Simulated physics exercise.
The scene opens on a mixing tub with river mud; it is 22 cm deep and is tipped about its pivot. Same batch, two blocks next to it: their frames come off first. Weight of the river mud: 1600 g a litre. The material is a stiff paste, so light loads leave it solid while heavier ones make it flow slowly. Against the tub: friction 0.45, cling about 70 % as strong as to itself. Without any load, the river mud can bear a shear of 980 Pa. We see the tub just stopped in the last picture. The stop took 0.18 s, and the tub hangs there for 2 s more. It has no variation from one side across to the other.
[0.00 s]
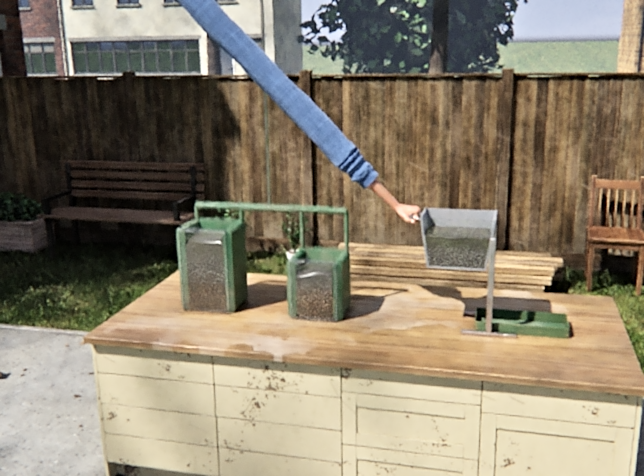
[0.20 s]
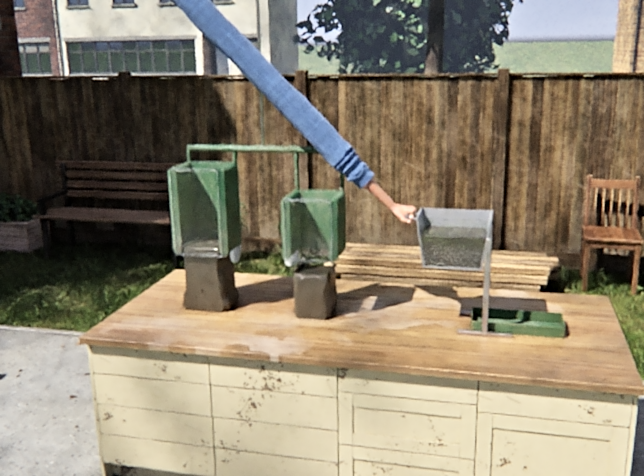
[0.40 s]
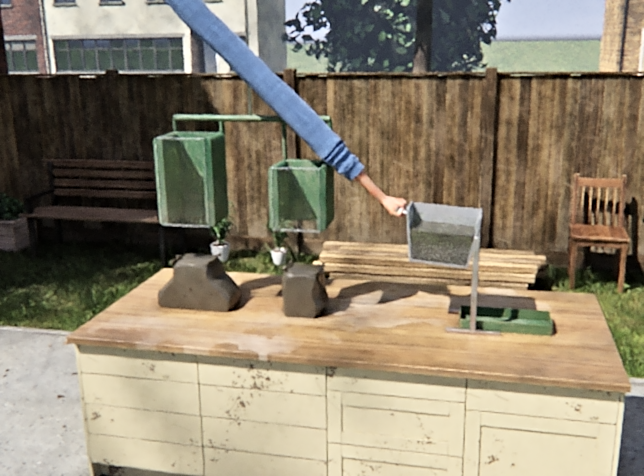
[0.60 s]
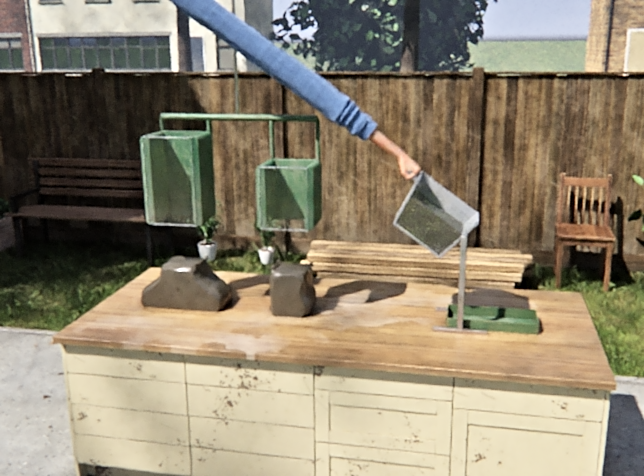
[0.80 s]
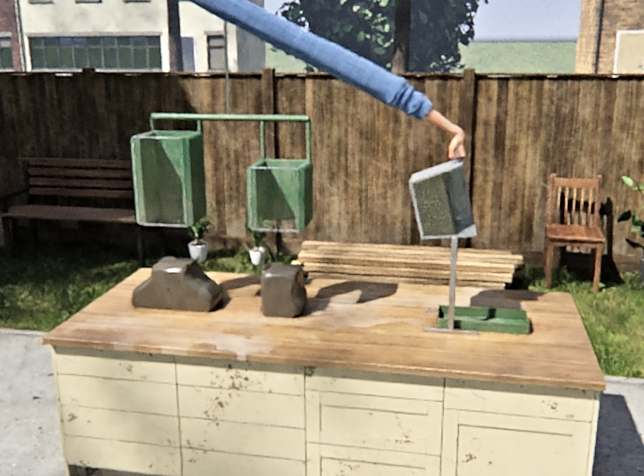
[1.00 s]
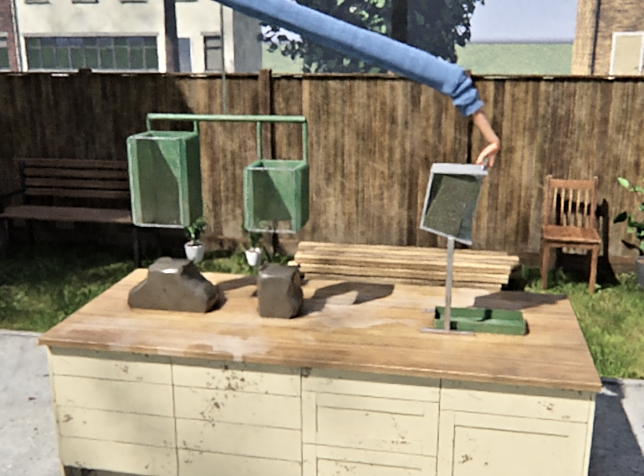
In a fenced yard, two green moulds rose off dark blocks of mud on a wooden-topped counter, the left block slumping noticeably, and then a long blue-sleeved arm tipped a grey tub over to the right.
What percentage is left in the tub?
About 0 %.
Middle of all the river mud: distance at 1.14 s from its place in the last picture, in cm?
The shift is near 8 cm.
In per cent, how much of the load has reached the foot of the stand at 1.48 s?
Near 40 %.
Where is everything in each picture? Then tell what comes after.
In the first picture, handle-side rim at (422, 218), tilt 0 degrees; crest of the river mud at (471, 238); block heights 36 cm, 24 cm (left to right).
In the second picture, handle-side rim at (418, 217), tilt 0 degrees; crest of the river mud at (467, 238); block heights 34 cm, 23 cm (left to right).
In the third picture, handle-side rim at (408, 211), tilt 4 degrees; crest of the river mud at (413, 230); block heights 25 cm, 23 cm (left to right).
In the fourth picture, handle-side rim at (420, 180), tilt 36 degrees; crest of the river mud at (413, 198); block heights 23 cm, 23 cm (left to right).
In the fifth picture, handle-side rim at (461, 166), tilt 76 degrees; crest of the river mud at (439, 175); block heights 23 cm, 23 cm (left to right).
In the sixth picture, handle-side rim at (486, 175), tilt 99 degrees; crest of the river mud at (448, 177); block heights 23 cm, 23 cm (left to right).
After 1.14 s, the tub is at 99 degrees and holds 85 %.
After 1.31 s, the tub is at 99 degrees and holds 37 %.
After 1.48 s, the tub is at 99 degrees and holds 5 %.
After 1.65 s, the tub is at 99 degrees and holds 0 %.
After 3.00 s, the tub is at 99 degrees and holds 0 %.
